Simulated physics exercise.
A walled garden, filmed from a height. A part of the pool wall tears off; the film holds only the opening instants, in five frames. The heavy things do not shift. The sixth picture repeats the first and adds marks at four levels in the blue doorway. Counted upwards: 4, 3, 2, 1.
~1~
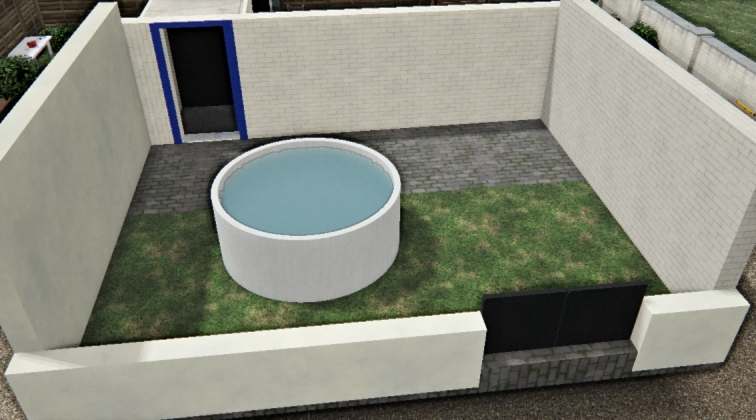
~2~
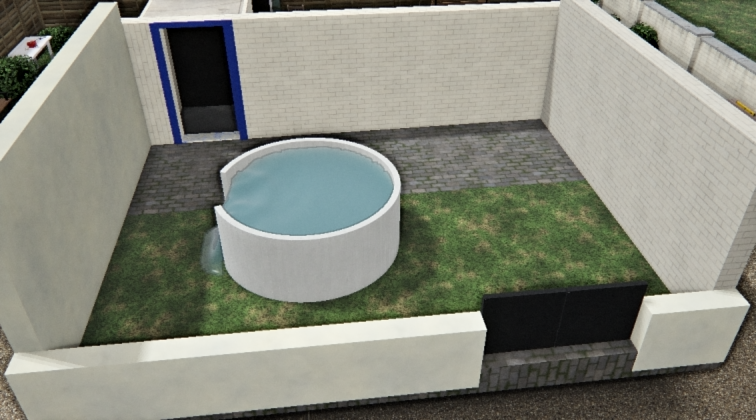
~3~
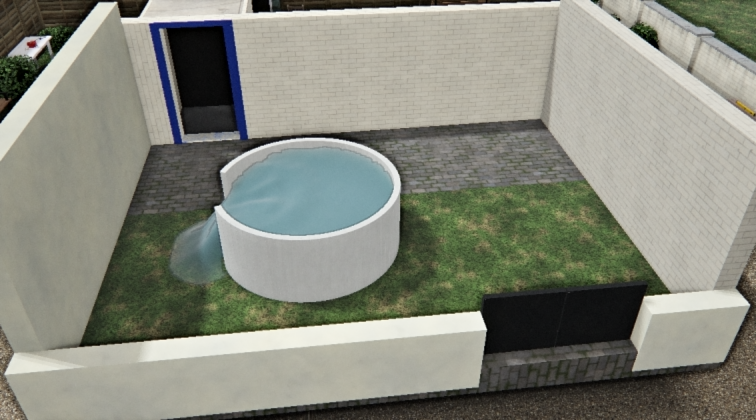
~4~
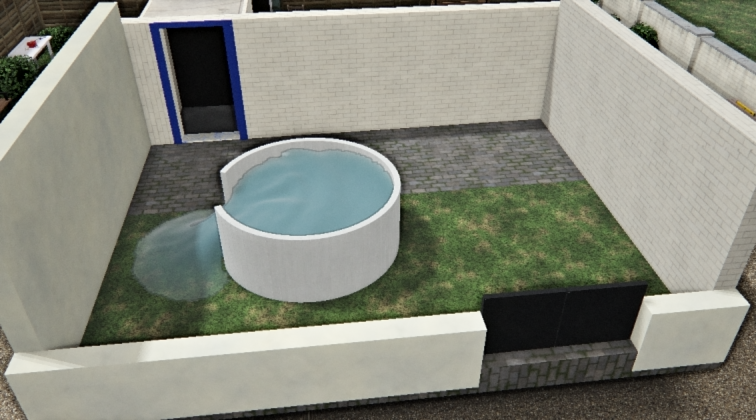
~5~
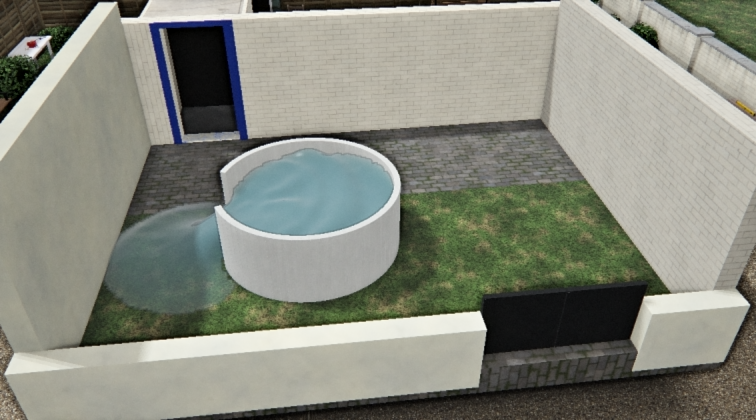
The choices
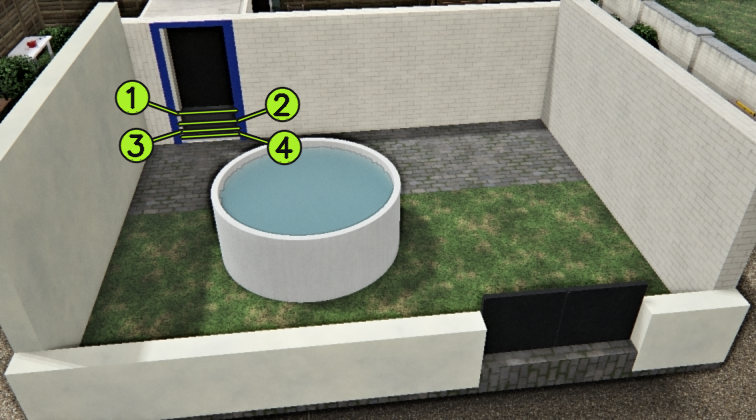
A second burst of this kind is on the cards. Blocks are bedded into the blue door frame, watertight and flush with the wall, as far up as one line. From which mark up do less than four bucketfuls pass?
Go for 3.
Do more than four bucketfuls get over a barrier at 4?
Yes, that goes wrong.
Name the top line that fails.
That would be 4.
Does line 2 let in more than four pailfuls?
No, not at all.
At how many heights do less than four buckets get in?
Three of them.
In lime, 1 at (207, 112); 2 at (208, 122); 3 at (210, 130); 4 at (211, 135); from the bottom up 4, 3, 2, 1.
With 1, nothing gets over.
With 2, nothing gets over.
With 3, a bucket or two gets in.
With 4, about 13 bucketfuls get in.
